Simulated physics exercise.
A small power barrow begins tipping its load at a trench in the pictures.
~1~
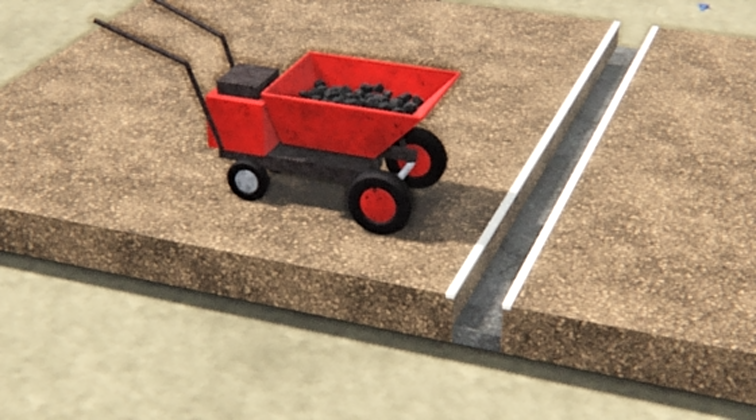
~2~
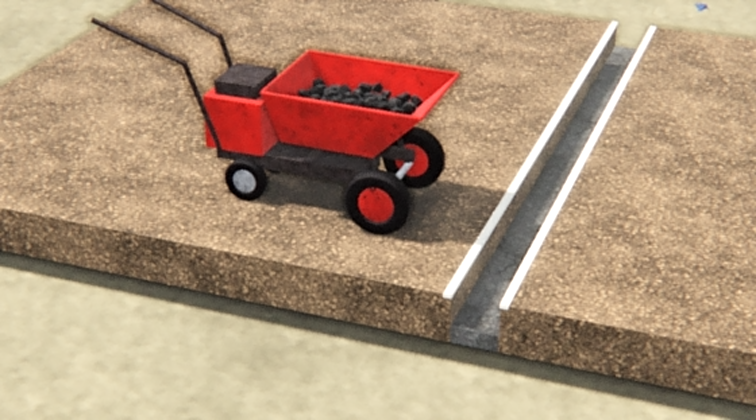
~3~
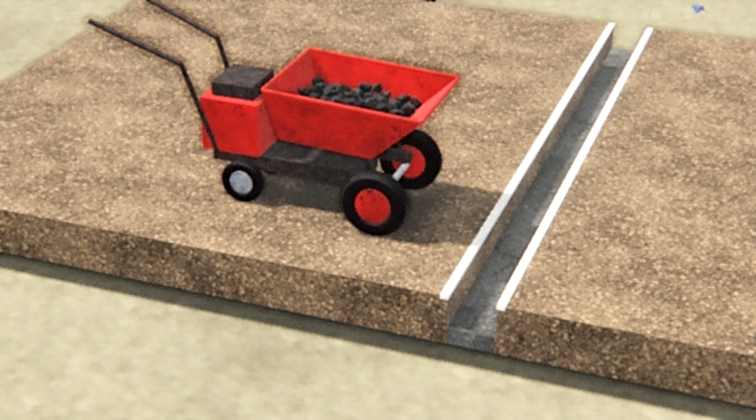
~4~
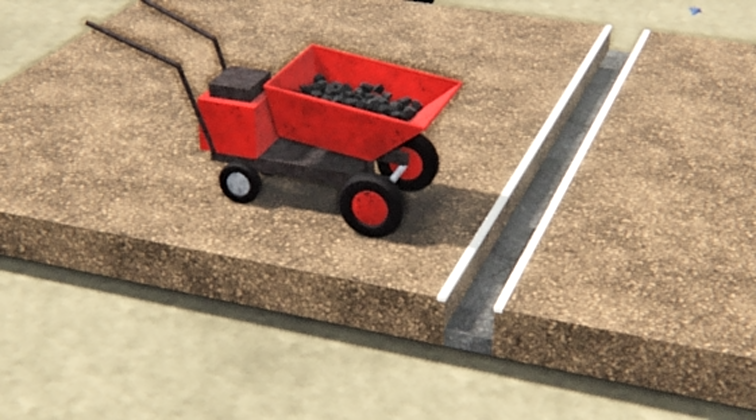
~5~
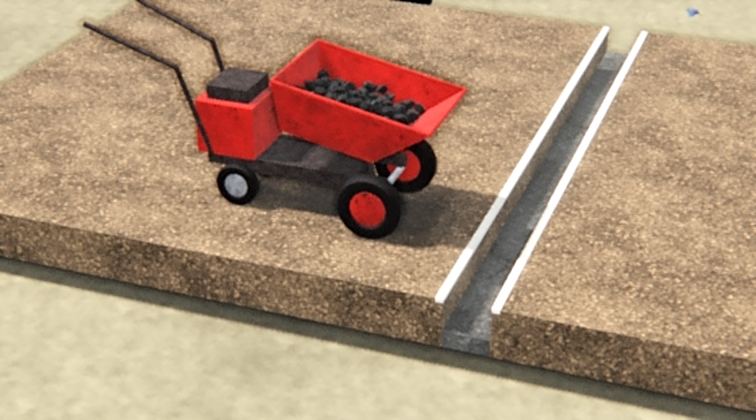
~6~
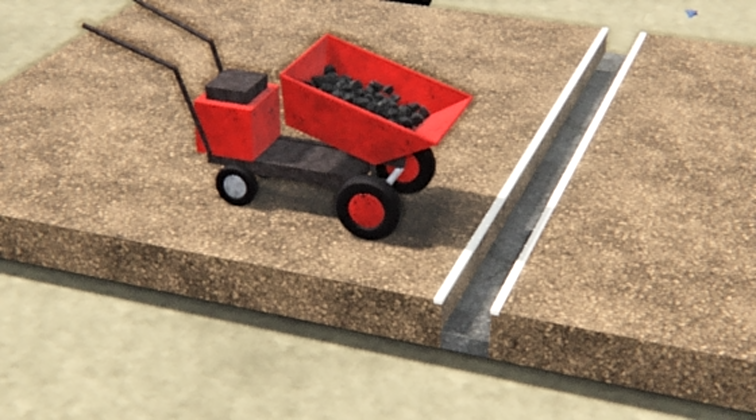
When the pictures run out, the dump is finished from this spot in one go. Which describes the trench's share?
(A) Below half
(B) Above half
(B) Above half.
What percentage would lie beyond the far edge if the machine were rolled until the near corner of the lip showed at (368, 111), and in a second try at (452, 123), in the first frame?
I'd put it at around 0 percent the first time and 50 percent the second.
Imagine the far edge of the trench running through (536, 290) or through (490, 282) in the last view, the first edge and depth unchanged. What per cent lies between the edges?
Lab note: Case 1 near 100 percent, case 2 near 60 percent.
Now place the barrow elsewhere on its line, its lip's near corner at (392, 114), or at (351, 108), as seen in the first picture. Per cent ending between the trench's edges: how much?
About 70 and 20 per cent.
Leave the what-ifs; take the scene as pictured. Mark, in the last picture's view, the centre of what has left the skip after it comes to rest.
The centre ends up roughly at (506, 253).
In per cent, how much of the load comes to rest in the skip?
Roughly 0 percent.
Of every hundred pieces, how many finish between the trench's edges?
I'd put it at some 95 per cent.
Soon after the last picture, skip tipped steeply; all in the skip.
A little later, skip tipped steeply; nearly all in the skip; a small part in or heaped over the trench.
Later still, skip tipped right over; about a quarter in the skip; most in or heaped over the trench; a small part beyond it.
By the end, skip tipped right over; nearly all in or heaped over the trench; a small part beyond it.
